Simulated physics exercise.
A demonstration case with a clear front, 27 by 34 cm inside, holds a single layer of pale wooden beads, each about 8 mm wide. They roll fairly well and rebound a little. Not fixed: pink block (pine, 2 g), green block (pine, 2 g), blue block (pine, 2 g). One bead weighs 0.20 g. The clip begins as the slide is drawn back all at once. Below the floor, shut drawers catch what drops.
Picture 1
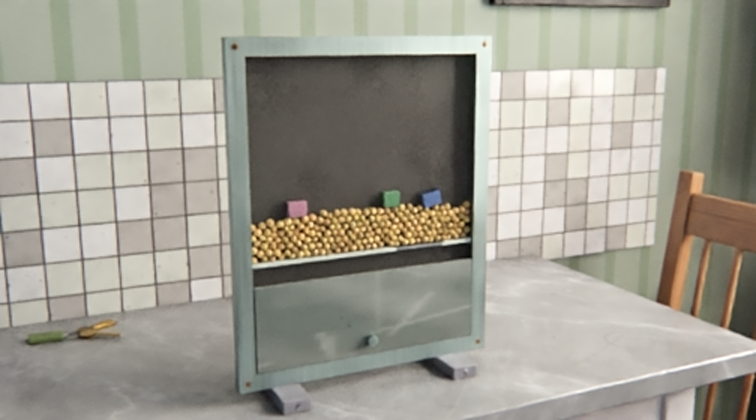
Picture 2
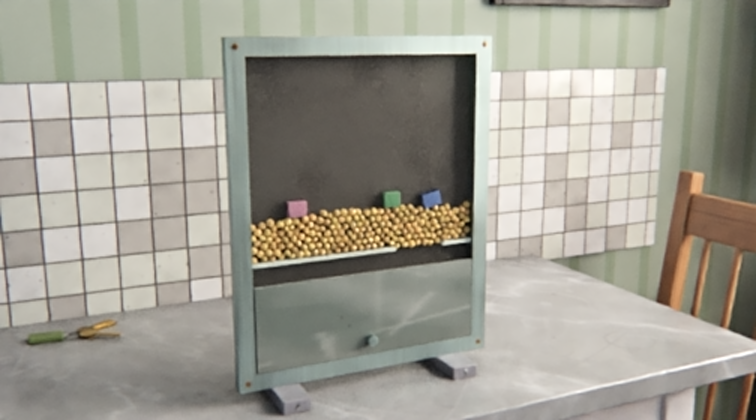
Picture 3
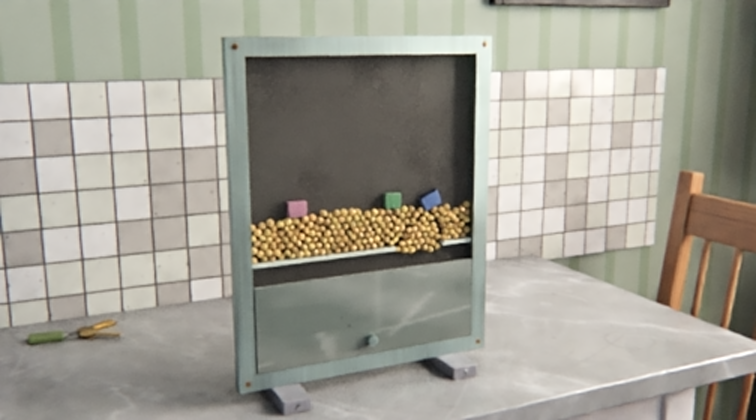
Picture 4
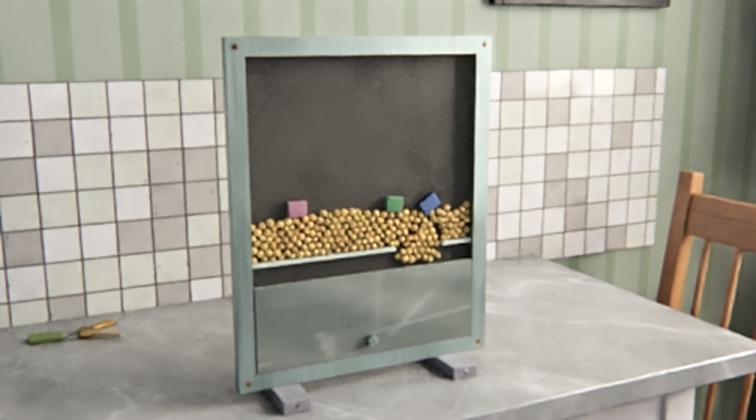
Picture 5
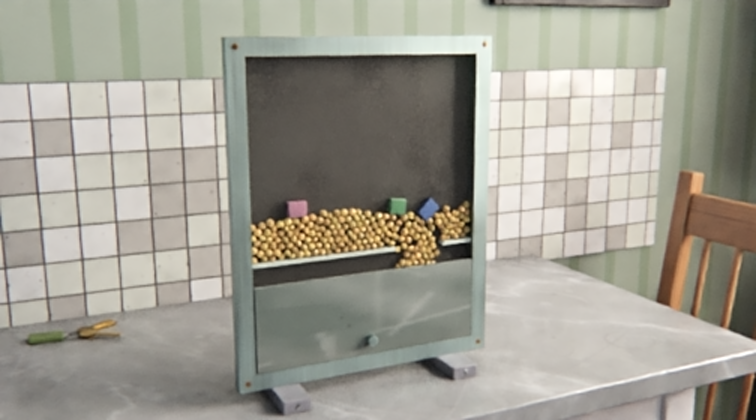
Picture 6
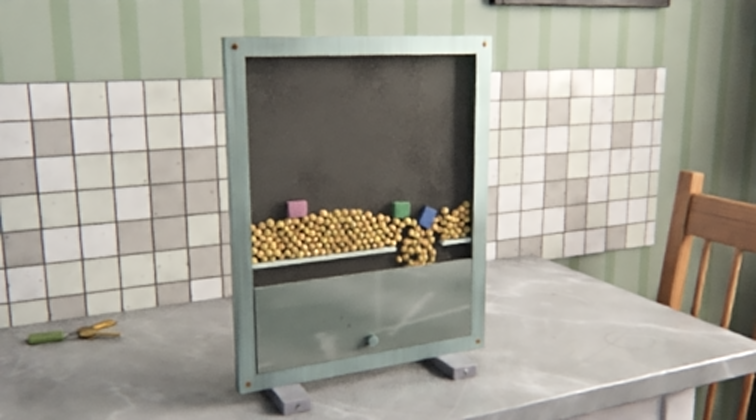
A grey-green framed case with a clear front stands on a marble-like table in a kitchen, seen from slightly above by a still camera, with a wooden chair at right. Pale golden beads fill a band across it, topped by pink, green and blue blocks from left to right. A gap opens beneath the right side, beads drop through, and the blue block tilts and sinks while the green shifts slightly right.
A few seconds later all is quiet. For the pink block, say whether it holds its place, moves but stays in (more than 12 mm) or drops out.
Pink block: Holds its place.
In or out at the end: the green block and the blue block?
Green block out, blue block out.
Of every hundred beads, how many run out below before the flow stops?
Roughly 45 per cent.
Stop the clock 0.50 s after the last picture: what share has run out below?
Roughly 40 per cent.
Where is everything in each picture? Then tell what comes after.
The first frame shows about 200 beads; beads centred (368, 229); pink block (297, 209); green block (391, 199); blue block (430, 199) tilted 12°; slide (391, 249) to (444, 242).
The second frame shows beads centred (368, 229); 0 out.
The third frame shows beads centred (367, 236); 7 out.
The fourth frame shows beads centred (367, 236); 14 out.
The fifth frame shows beads centred (360, 236); 25 out.
The sixth frame shows beads centred (360, 236); 34 out; pink block (297, 209); green block (400, 210) tilted 4°; blue block (426, 217) tilted 64°.
Then, 0.15 s later than the last picture, 30 % are out; pink block moved 0.0 cm; green block below the floor; blue block below the floor.
Then, 0.50 s later than the last picture, 40 % are out; pink block moved 0.0 cm; green block below the floor; blue block below the floor.
Then, 1.20 s later than the last picture, 45 % are out; pink block moved 0.0 cm; green block below the floor; blue block below the floor.
At rest 1.4 s after the last picture, 45 % are out; pink block moved 0.0 cm; green block below the floor; blue block below the floor.
